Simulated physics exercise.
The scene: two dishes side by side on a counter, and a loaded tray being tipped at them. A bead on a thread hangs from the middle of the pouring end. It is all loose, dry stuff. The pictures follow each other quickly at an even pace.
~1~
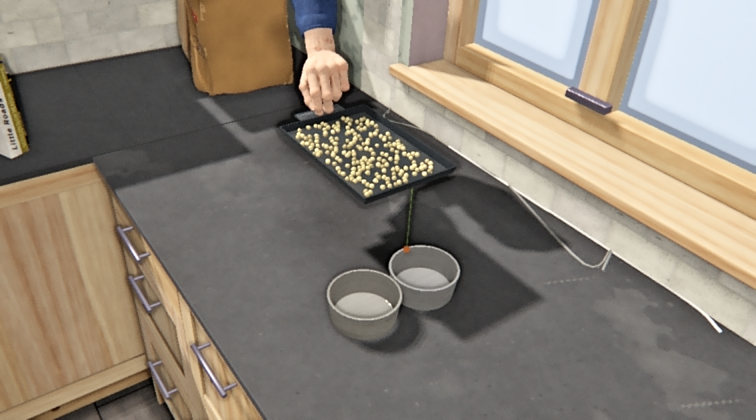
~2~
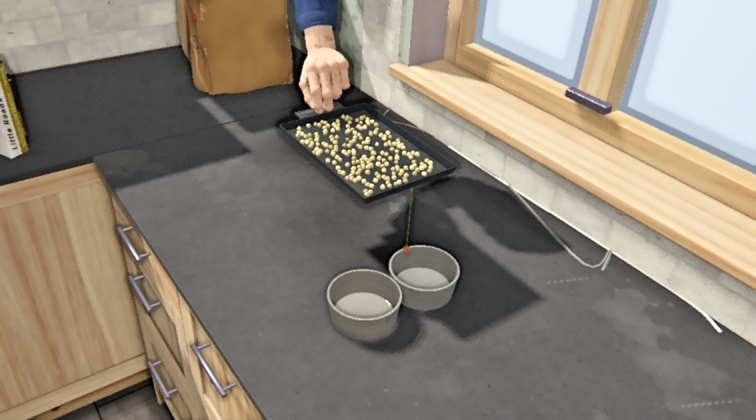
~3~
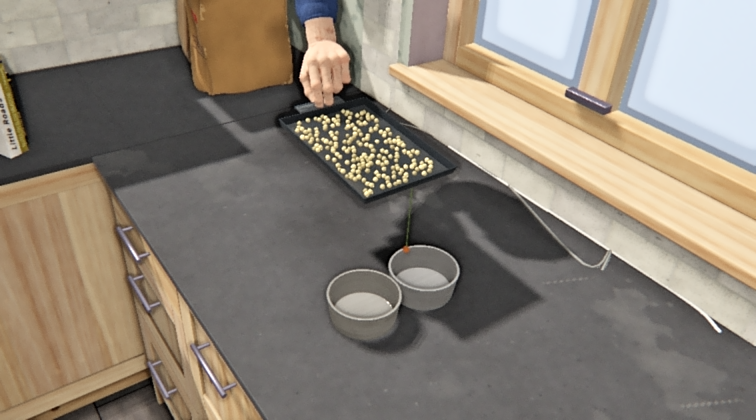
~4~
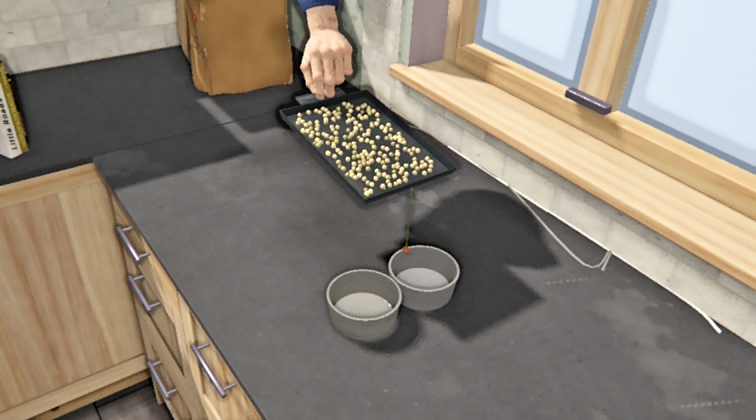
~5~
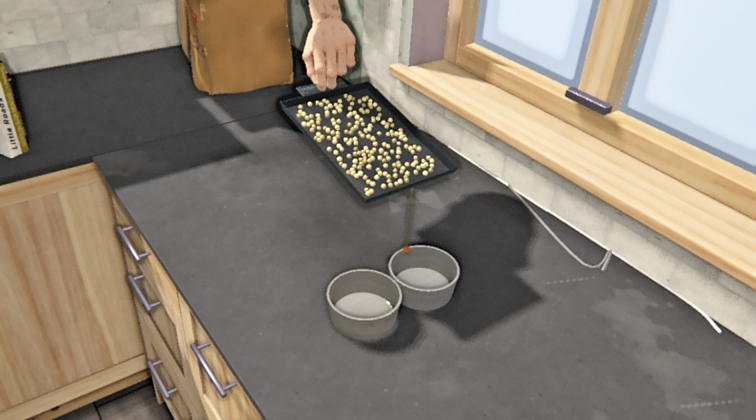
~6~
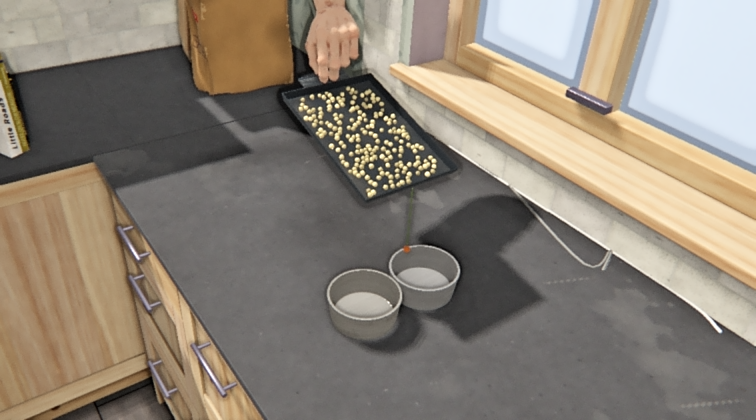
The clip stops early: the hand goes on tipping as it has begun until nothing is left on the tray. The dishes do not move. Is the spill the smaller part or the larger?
Together they catch over half.
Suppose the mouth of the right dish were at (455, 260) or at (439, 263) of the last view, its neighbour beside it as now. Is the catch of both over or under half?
At the first place more than half, at the second most of it.
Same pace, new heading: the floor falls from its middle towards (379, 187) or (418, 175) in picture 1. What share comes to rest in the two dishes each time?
Roughly 90 per cent, and 40 per cent.
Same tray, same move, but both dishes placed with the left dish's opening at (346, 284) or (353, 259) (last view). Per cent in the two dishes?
First some 50, then 0 per cent.
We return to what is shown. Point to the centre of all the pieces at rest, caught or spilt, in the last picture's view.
Roughly at (425, 292).
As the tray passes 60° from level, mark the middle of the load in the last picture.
Around (410, 181).
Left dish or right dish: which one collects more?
More ends in the right dish.
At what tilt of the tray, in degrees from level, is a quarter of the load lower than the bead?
Near 95 degrees.
Soon after the last picture, tray tipped steeply; most on the tray; a stray few in the left dish; a small part in the right dish; a stray few outside both; a small part in the air.
A little later, tray tipped right over; a small part on the tray; a small part in the left dish; about a quarter in the right dish; a small part outside both; about a third in the air.
Later still, tray tipped past a quarter turn; about a quarter in the left dish; about two thirds in the right dish; a small part outside both.
At rest, tray tipped past a quarter turn; about a quarter in the left dish; about two thirds in the right dish; a small part outside both.
